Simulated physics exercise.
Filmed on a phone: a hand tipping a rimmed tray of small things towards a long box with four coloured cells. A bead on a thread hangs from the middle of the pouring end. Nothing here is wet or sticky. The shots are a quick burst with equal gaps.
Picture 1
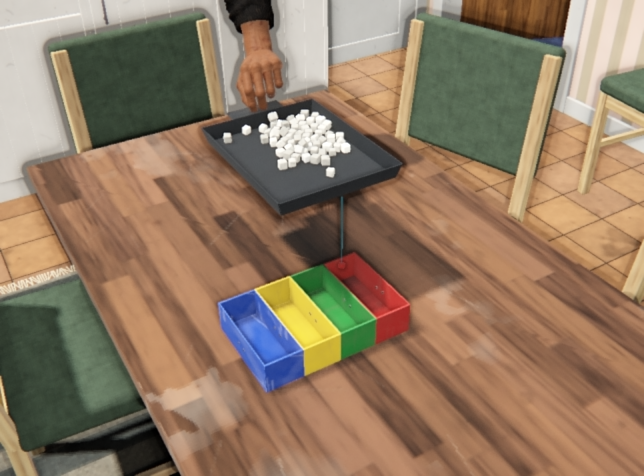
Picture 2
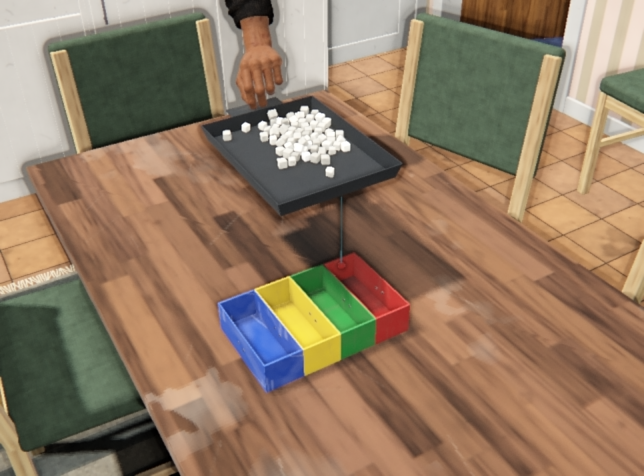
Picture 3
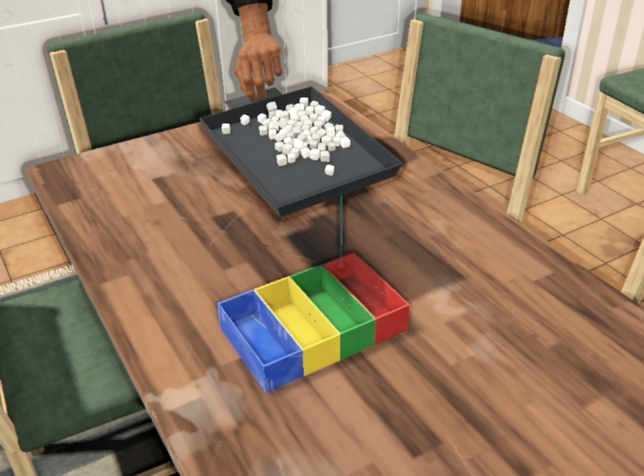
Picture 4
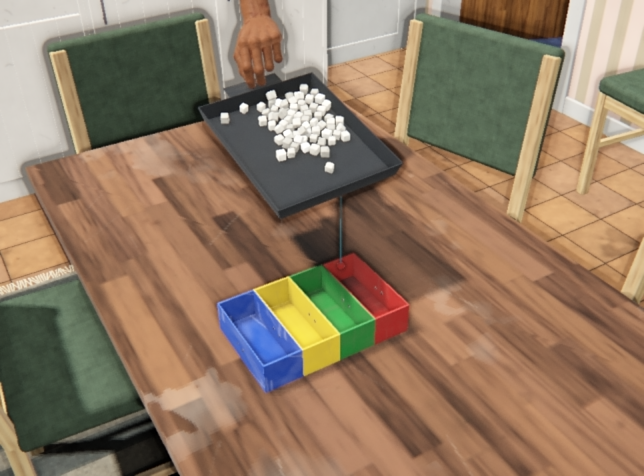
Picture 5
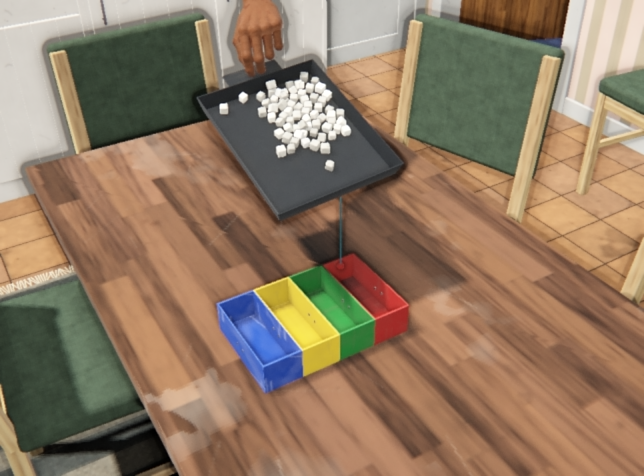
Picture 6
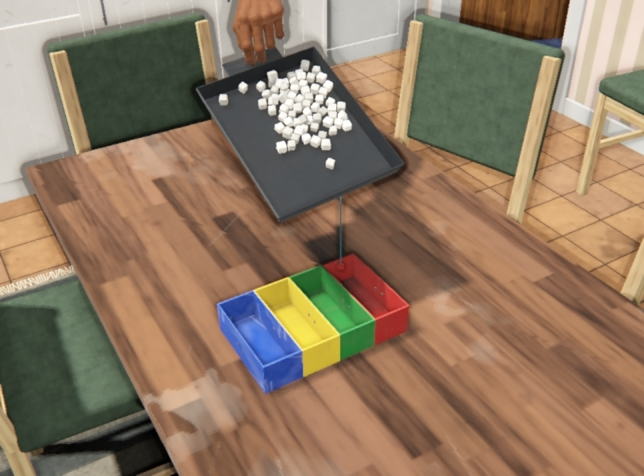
On a wooden table, a hand steadily raises the far end of a tray of white cubes.
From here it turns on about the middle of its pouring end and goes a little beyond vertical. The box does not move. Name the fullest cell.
Most goes to the yellow cell.
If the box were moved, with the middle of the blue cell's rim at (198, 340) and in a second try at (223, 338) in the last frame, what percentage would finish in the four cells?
In turn 80 and 90 in a hundred.
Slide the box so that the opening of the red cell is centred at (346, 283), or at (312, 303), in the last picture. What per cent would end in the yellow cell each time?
First some 40, then 0 per cent.
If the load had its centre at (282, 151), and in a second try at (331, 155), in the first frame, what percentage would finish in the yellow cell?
About 50 and 50 per cent.
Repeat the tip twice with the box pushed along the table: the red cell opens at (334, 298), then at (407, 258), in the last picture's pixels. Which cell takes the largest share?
In turn: Green; the cell in blue.
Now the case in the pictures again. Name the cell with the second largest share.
It is that green cell.
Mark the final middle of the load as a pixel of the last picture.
Roughly at (312, 334).
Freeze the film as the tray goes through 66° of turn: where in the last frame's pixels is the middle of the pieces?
Near (317, 186).
Soon after the last picture, tray tipped steeply; all on the tray.
A little later, tray tipped past a quarter turn; about half on the tray; about a third in the yellow cell; a small part in the green cell; a stray few in the blue cell; a stray few in the red cell; a small part falling or outside the box.
Later still, tray tipped past a quarter turn; about half in the yellow cell; about a quarter in the green cell; a small part in the red cell; a stray few in the blue cell; a stray few falling or outside the box.
At rest, tray tipped past a quarter turn; about half in the yellow cell; about a quarter in the green cell; a small part in the red cell; a stray few in the blue cell; a stray few outside the box.
